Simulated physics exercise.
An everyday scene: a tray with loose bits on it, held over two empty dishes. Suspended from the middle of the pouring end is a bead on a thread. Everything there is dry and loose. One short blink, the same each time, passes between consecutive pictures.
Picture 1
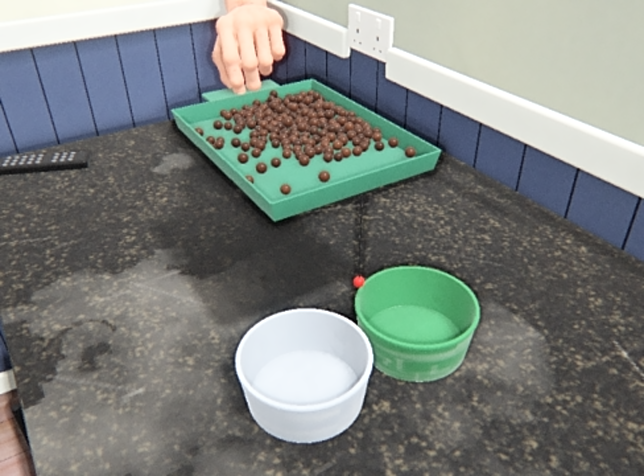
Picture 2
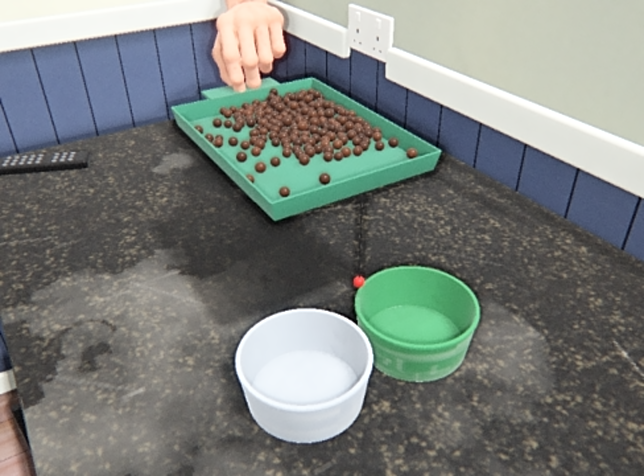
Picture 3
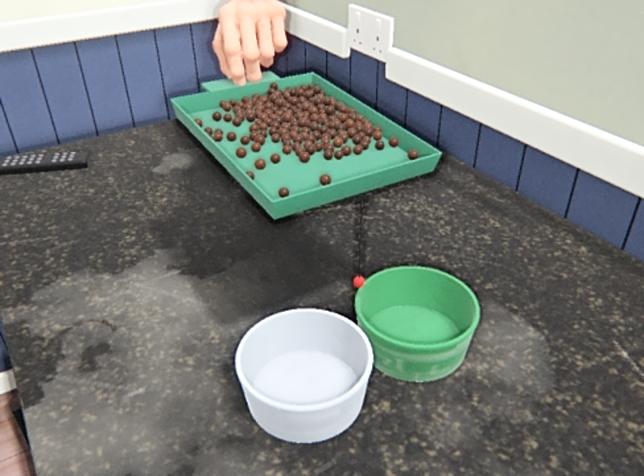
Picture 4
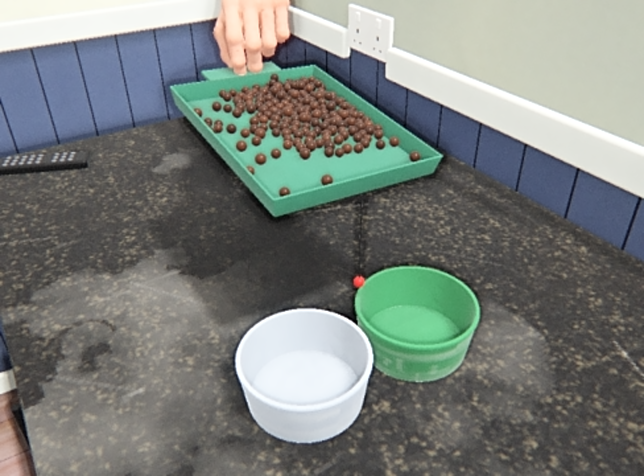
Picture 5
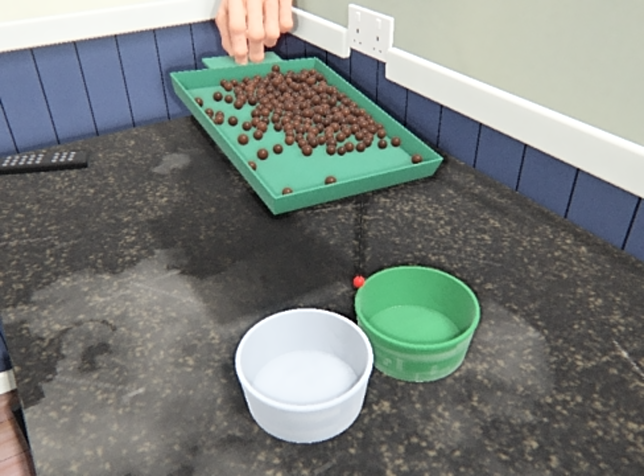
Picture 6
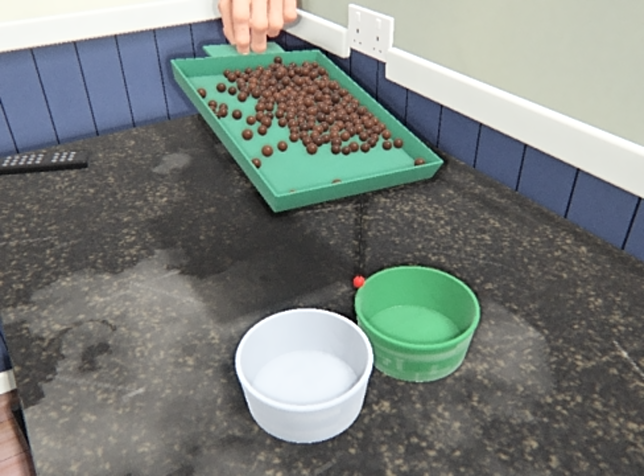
A green tray of chocolate-brown balls, held by a hand at its far end, stays nearly level, then tilts slightly toward its right corner above white and green dishes, and some of the balls shift a little to the right.
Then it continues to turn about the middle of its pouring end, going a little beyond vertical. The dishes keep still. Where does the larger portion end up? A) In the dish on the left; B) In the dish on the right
The answer is B.
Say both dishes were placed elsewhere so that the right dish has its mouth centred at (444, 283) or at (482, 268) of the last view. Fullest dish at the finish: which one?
In order of the tries: The dish on the right side, then the dish on the right side.
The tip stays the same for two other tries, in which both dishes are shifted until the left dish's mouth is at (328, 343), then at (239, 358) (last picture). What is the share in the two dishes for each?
Well, you'd get about 90 per cent and then about 10 per cent.
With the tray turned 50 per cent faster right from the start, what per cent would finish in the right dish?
Some 60 per cent.
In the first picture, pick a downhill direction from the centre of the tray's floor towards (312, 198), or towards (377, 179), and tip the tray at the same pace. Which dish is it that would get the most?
The leftmost dish, then the rightmost dish.
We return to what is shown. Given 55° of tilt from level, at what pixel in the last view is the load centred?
(385, 126).
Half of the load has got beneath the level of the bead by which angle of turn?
Around 85° at that moment.
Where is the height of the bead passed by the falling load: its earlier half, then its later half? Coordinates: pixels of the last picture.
Earlier half at (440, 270), later half at (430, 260).
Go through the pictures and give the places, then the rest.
Corners of the pouring end near (273, 200) and (435, 150), level; middle of the load near (297, 124), chocolate balls; left dish near (340, 415); right dish near (455, 355); bead on its thread near (359, 282), in the first picture.
Corners of the pouring end near (274, 200) and (435, 150), level; middle of the load near (297, 122), in the second picture.
Corners of the pouring end near (274, 199) and (436, 152), tipped barely, lowest at the right corner; middle of the load near (297, 118), in the third picture.
Corners of the pouring end near (276, 196) and (437, 155), tipped a little, lowest at the right corner; middle of the load near (297, 112), in the fourth picture.
Corners of the pouring end near (277, 195) and (437, 157), tipped a little, lowest at the right corner; middle of the load near (299, 106), in the fifth picture.
Corners of the pouring end near (279, 193) and (437, 160), tipped a little, lowest at the right corner; middle of the load near (310, 105), near a third on the move; left dish near (340, 415); right dish near (455, 355), in the sixth picture.
Shortly afterwards, tray tipped steeply; all but a few on the tray; only a few in the air.
Next, tray tipped right over; near a quarter on the tray; near a third in the right dish; near a quarter outside both; a little in the air.
Some moments later, tray tipped past a quarter turn; near two thirds in the right dish; near a third outside both.
In the end, tray tipped past a quarter turn; none at all in the left dish; near two thirds in the right dish; near a third outside both.
